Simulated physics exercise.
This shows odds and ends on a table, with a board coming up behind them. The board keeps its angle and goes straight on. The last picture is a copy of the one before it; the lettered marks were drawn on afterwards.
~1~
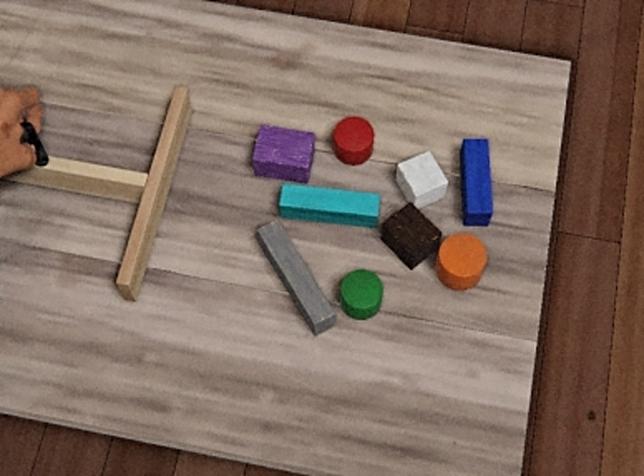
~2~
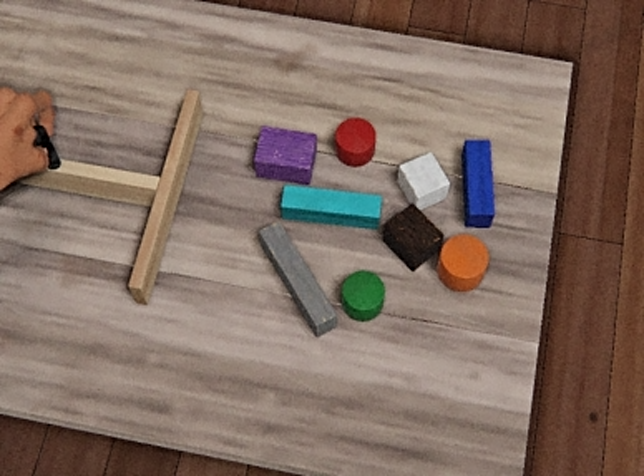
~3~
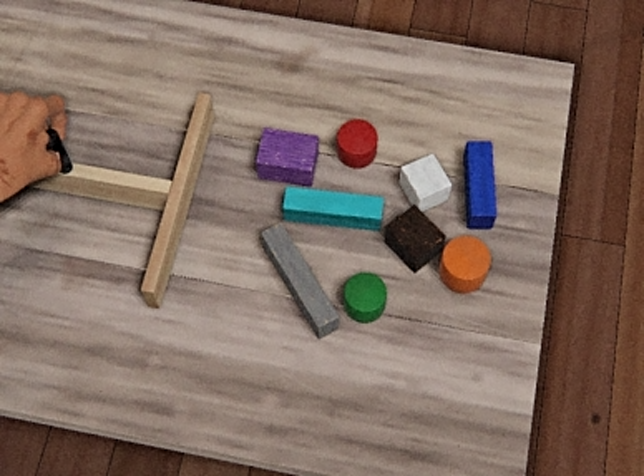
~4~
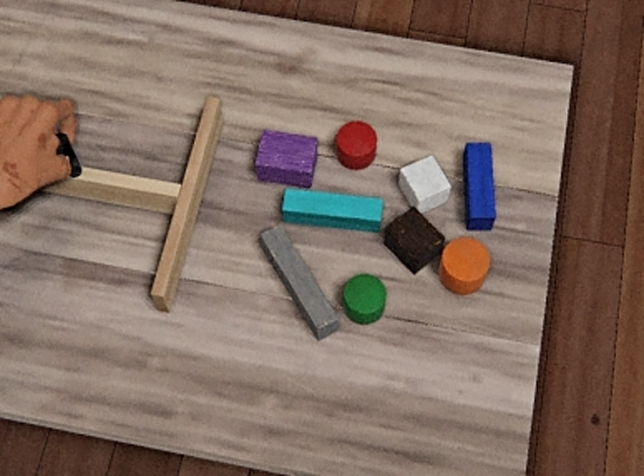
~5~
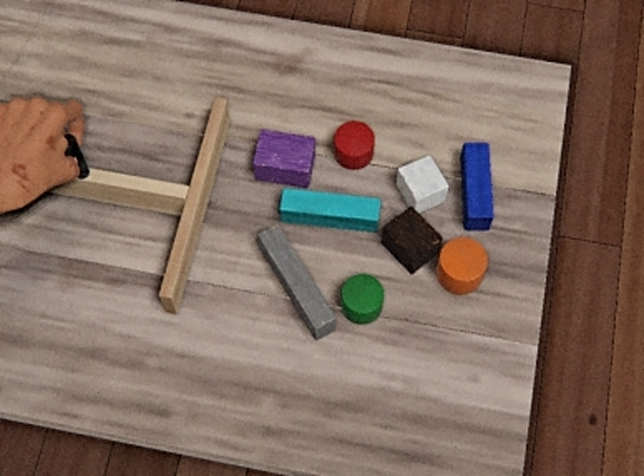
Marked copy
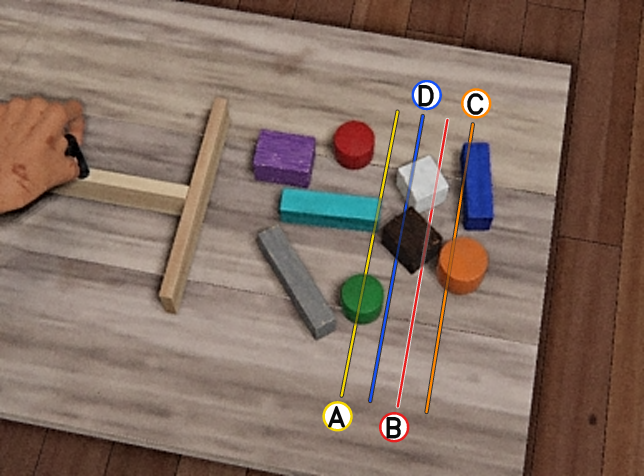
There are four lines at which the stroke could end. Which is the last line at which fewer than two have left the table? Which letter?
Up to line C.
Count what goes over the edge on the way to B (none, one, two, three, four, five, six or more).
The count is none.
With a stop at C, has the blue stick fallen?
By then, yes.
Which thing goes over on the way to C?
The blue stick.
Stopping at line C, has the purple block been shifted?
Yes.
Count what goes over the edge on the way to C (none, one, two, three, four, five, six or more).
One.
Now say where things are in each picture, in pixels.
In the first picture, black block (411, 236); turquoise stick (330, 206); blue stick (476, 182).
In the second picture, board (165, 184); white block (423, 182).
In the third picture, board (176, 188); orange tin (464, 265).
In the fourth picture, board (187, 191); grey bar (299, 282).
In the fifth picture, board (194, 193); black block (412, 240); turquoise stick (331, 211); blue stick (476, 186).
On the copy, A at (371, 245); B at (424, 254); C at (451, 259); D at (398, 250).
On C. First, board (287, 210); red tin (375, 141); grey bar (314, 290).
Then, board (379, 226); blue stick (506, 192); orange tin (479, 289).
Finally, board (450, 239); blue stick over the edge; orange tin (530, 309); one fallen.
By contrast, A is within the limit but short; B is within the limit but short; D is within the limit but short.
